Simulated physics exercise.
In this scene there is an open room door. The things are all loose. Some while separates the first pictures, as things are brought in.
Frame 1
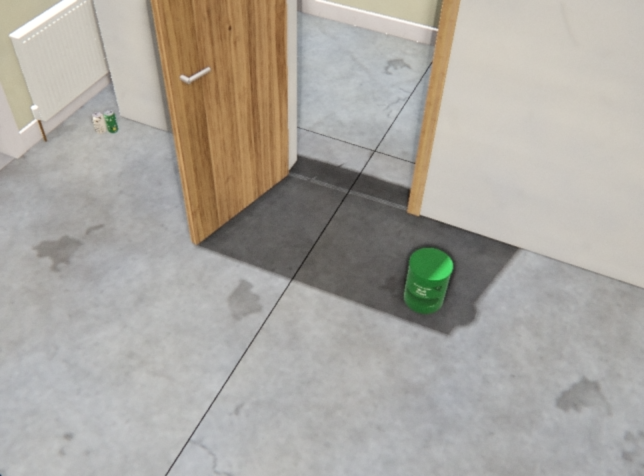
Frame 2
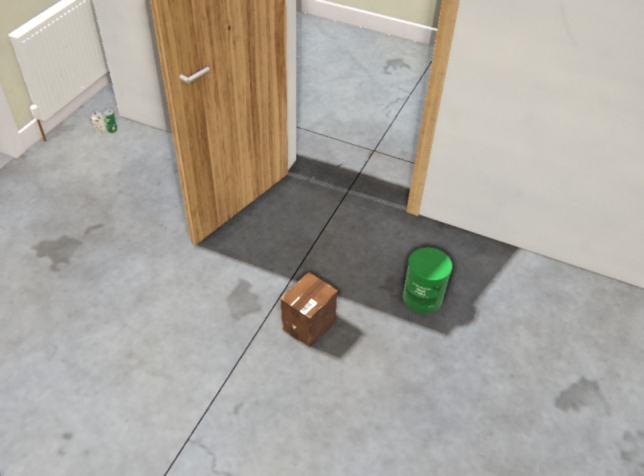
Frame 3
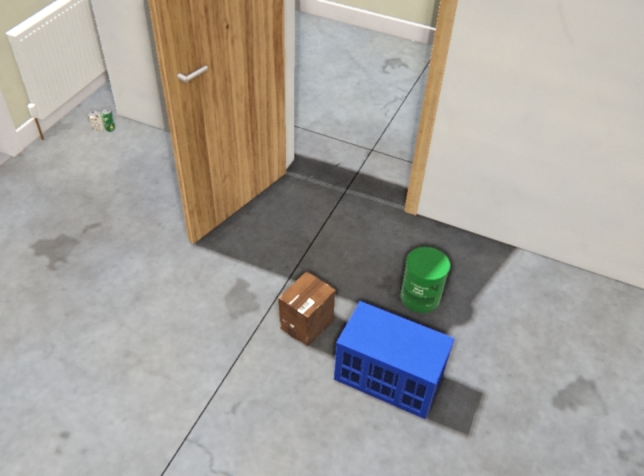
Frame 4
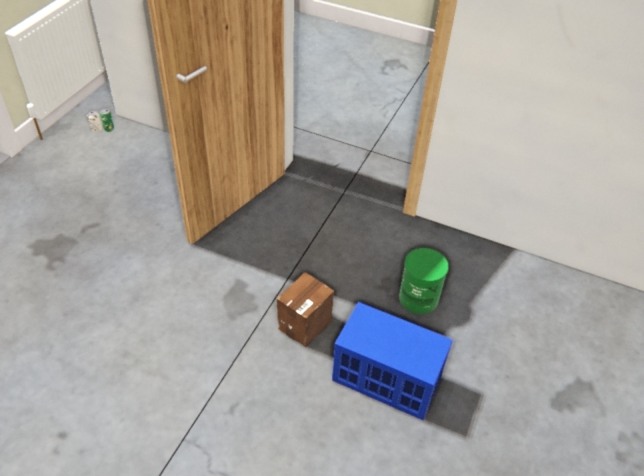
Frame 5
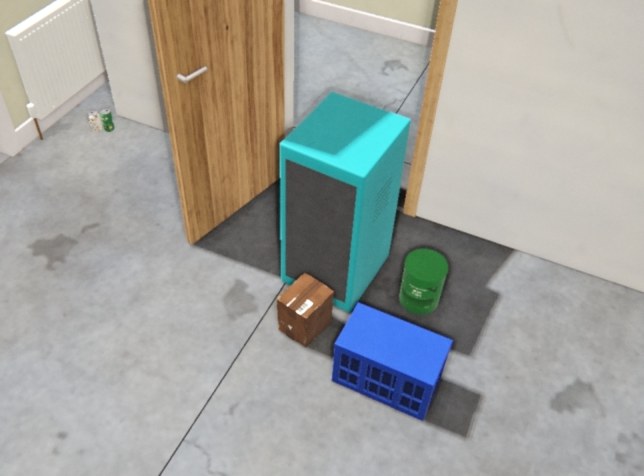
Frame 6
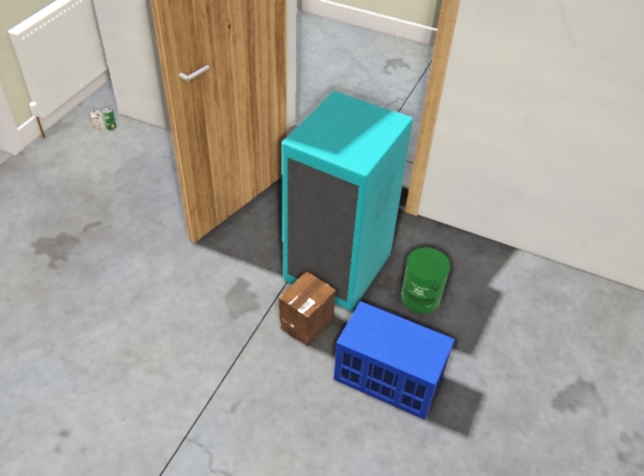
A wooden door stands wide open in a bare room with a stained grey concrete floor, seen from high up at an angle. A green pail sits before the doorway, and a brown parcel, then a blue crate, then a tall turquoise appliance with a dark front appear around it, the last partly blocking the opening. The door stays still, and the view barely shifts.
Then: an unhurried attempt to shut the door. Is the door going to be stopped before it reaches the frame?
Yes, it is stopped.
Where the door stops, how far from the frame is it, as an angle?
Near 60° open.
Then, 0.60 s on from there, door 90° open.
Then, 0.90 s on from there, door 75° open.
In the end, door 61° open; all 4 unmoved. At the end, from the last picture's camera, turquoise appliance near (344, 206).
